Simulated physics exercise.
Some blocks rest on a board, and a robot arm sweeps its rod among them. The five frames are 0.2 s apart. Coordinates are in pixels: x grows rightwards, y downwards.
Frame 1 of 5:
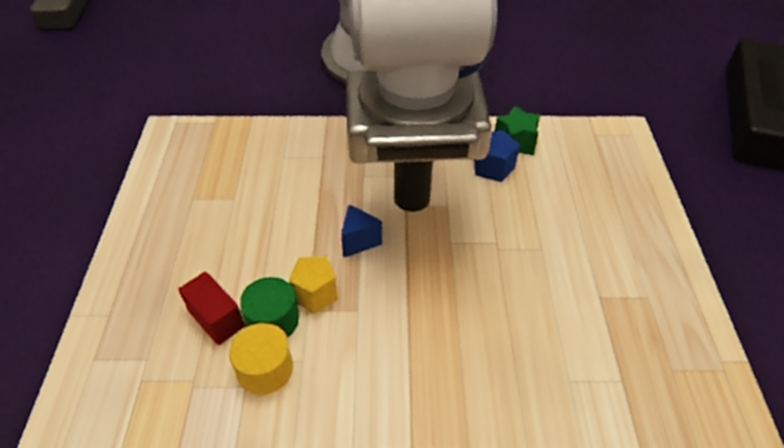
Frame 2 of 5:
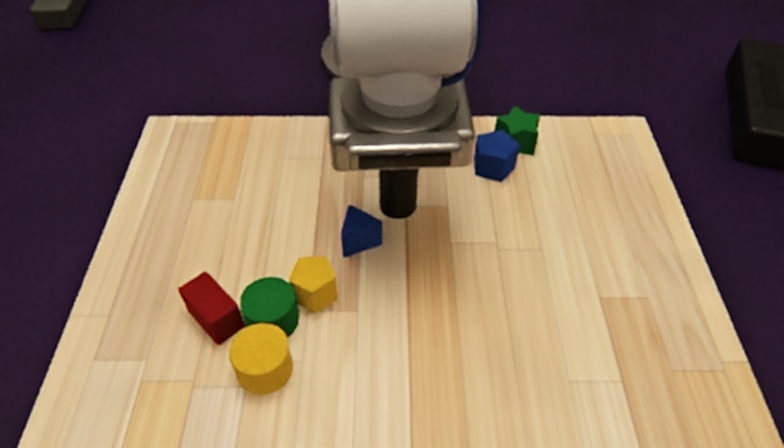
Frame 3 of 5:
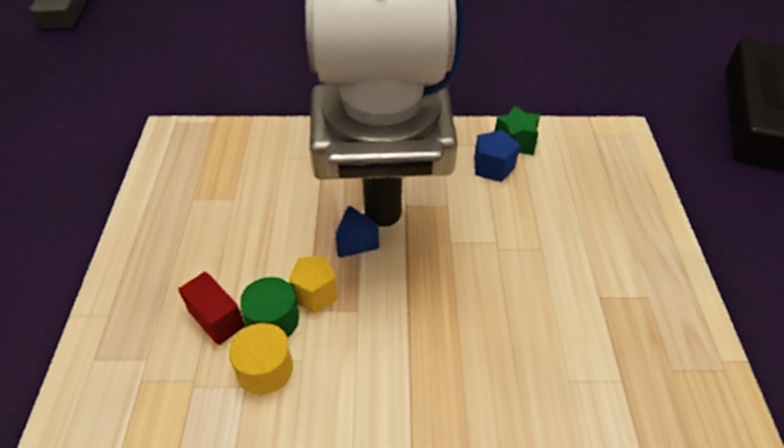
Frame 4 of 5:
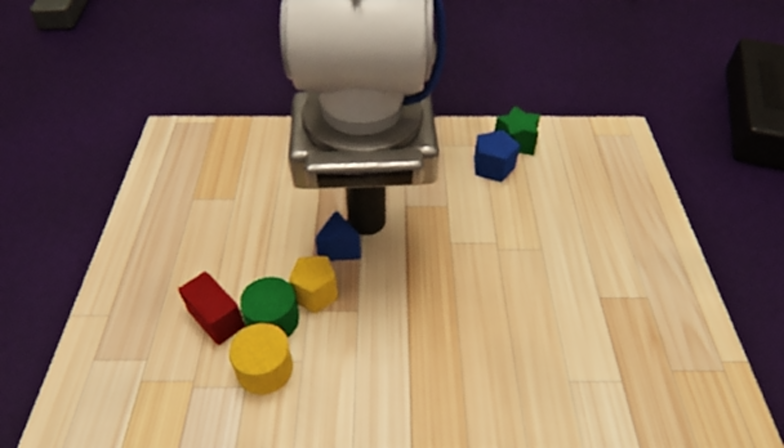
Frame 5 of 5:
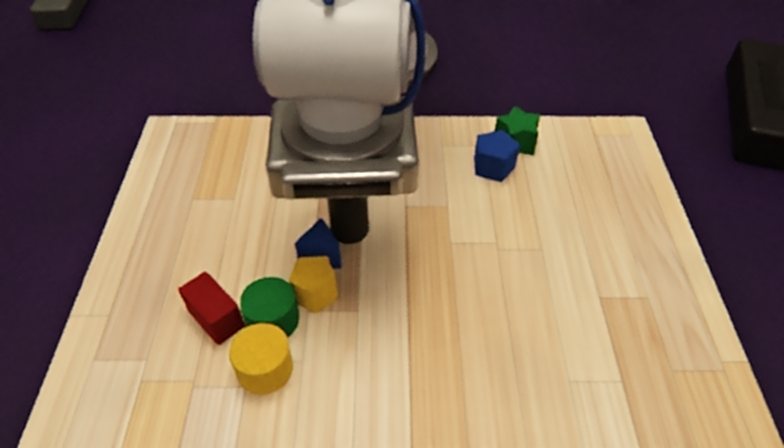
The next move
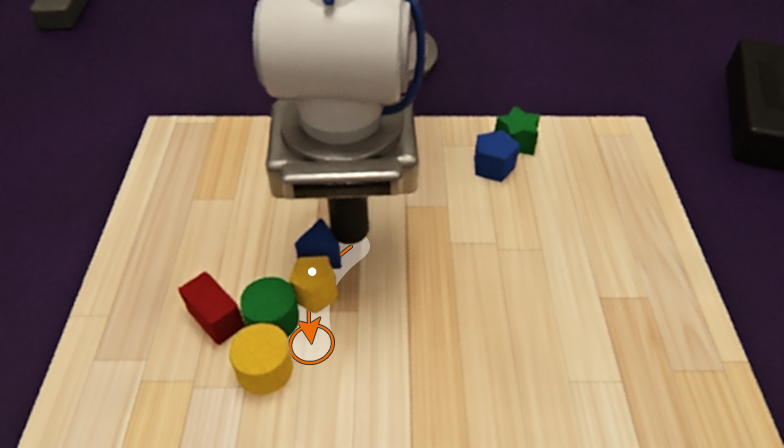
Robot arm sweeping its rod leftward across a wooden board, pushing a blue triangle block left toward the yellow pentagon.
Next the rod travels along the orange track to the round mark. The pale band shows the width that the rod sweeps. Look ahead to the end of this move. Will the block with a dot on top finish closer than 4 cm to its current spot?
My answer is no.
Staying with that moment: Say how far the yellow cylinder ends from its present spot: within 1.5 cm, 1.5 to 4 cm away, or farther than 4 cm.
I'd go with 1.5 to 4 cm for this block.
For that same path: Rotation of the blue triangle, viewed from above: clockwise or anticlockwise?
It twists clockwise.
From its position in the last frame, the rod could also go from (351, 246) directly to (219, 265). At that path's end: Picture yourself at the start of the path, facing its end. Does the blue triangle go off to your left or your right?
Its shift is leftward.
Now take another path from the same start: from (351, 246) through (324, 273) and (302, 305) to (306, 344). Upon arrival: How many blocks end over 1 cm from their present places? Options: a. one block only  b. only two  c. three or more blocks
That would be c.
Path on the board, from (351, 246) through (324, 272) and (309, 306) to (312, 344); the dot is on the yellow pentagon.
The first path, step by step. One third of the way, rod (321, 256); yellow cylinder (252, 361); green cylinder (261, 310); yellow pentagon (308, 285), turned 15° anticlockwise; blue triangle (284, 261), turned 15° anticlockwise.
Two thirds of the way, rod (306, 291); yellow cylinder (236, 382); green cylinder (249, 329); yellow pentagon (303, 325), turned 40° anticlockwise; blue triangle (271, 277), turned 45° clockwise.
At the end, rod (309, 329); yellow cylinder (235, 383); green cylinder (248, 330); yellow pentagon (306, 366), turned 45° anticlockwise; blue triangle (271, 277), turned 45° clockwise.
